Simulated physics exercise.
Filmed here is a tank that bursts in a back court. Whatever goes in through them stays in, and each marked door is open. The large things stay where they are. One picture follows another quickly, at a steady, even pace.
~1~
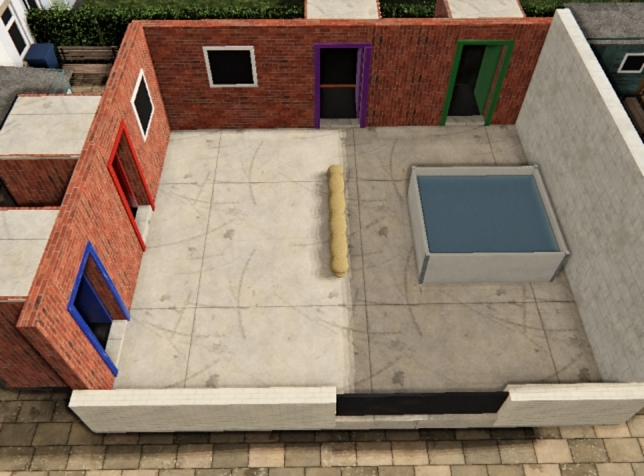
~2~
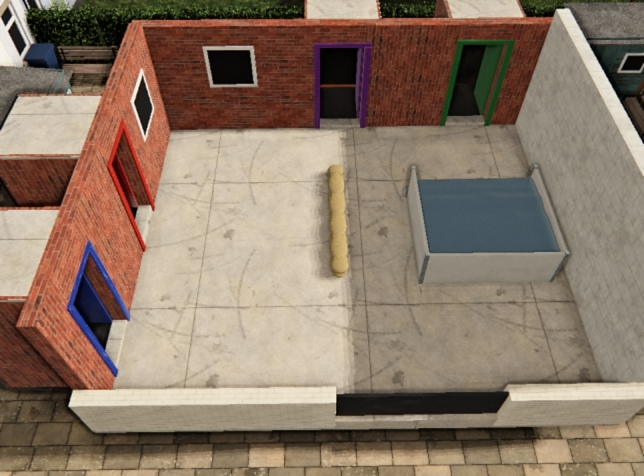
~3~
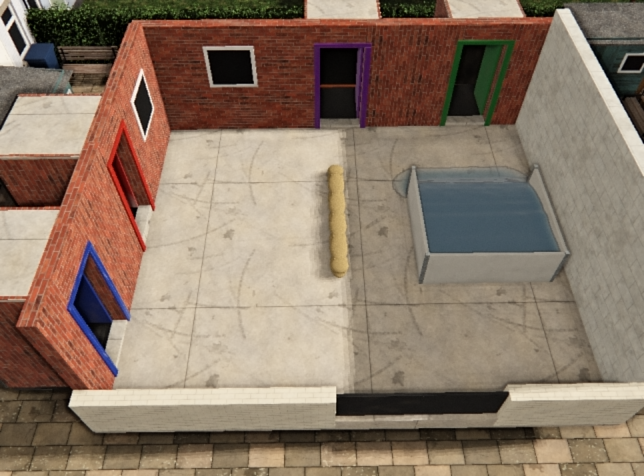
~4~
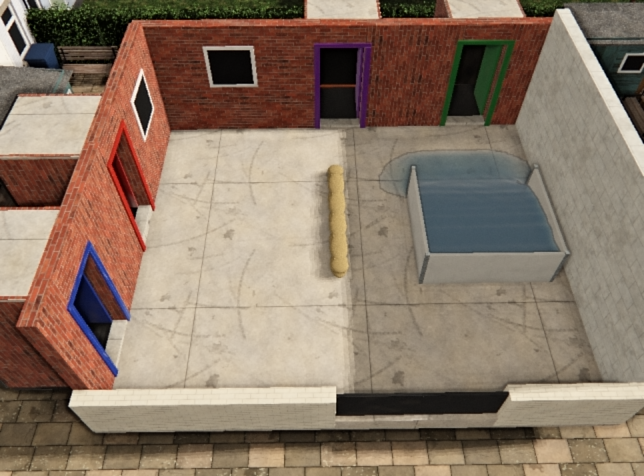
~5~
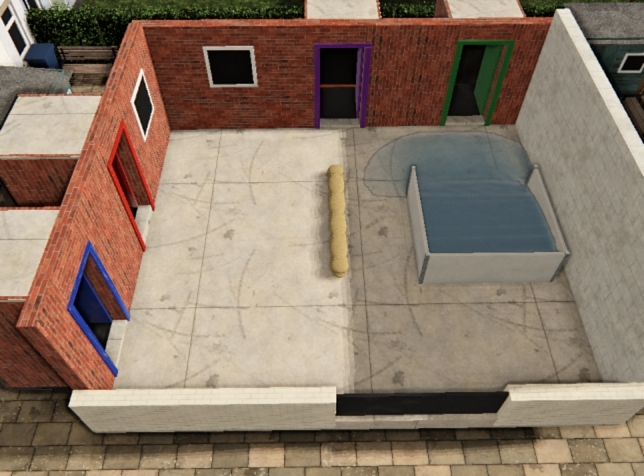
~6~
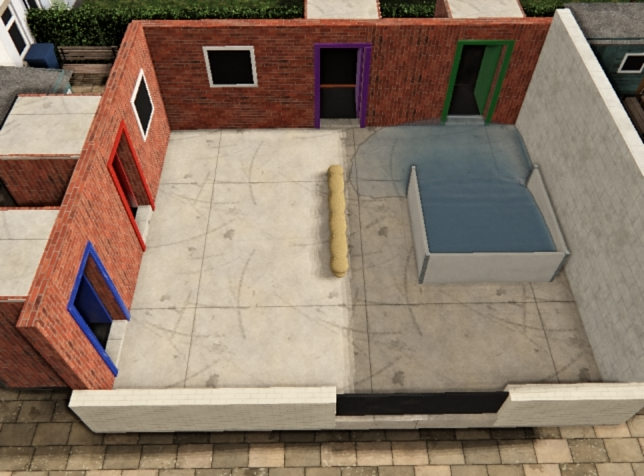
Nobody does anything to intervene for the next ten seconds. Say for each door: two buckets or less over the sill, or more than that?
The red door keeps inside the allowance there; the purple door exceeds the allowance there; the blue door keeps inside the allowance there; the green door exceeds the allowance there.
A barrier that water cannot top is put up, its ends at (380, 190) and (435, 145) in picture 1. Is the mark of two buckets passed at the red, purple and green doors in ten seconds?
Taking them in turn, the red door is spared, the purple door is spared and the green door is flooded.
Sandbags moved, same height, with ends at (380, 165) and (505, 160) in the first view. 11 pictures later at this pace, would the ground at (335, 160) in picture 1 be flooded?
At that place: Submerged.
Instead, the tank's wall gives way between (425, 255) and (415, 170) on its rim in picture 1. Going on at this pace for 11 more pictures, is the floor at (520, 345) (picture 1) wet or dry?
At that place: Clear.
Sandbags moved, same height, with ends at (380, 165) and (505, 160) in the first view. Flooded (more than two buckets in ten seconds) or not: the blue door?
The way I see it, blue door breaks the bound.
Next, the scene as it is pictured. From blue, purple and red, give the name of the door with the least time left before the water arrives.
Call: The purple-painted one.
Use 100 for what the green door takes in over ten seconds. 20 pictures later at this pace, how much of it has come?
My figure is 90 in a hundred.
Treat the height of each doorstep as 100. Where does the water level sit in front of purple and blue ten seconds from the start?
The first is near 110 per cent, the second near 120 per cent.
A moment on, water covers 20 % of the floor; the red door not reached, the purple door under two buckets in, the blue door not reached, the green door far over two buckets in.
Next, water covers 25 % of the floor; the red door not reached, the purple door over two buckets in, the blue door not reached, the green door far over two buckets in.
Then, water covers 40 % of the floor; the red door not reached, the purple door over two buckets in, the blue door not reached, the green door far over two buckets in.
Later, water covers 65 % of the floor; the red door wet at the sill, nothing in, the purple door over two buckets in, the blue door wet at the sill, nothing in, the green door far over two buckets in.
In the end, water covers 90 % of the floor; the red door wet at the sill, nothing in, the purple door over two buckets in, the blue door under two buckets in, the green door far over two buckets in.
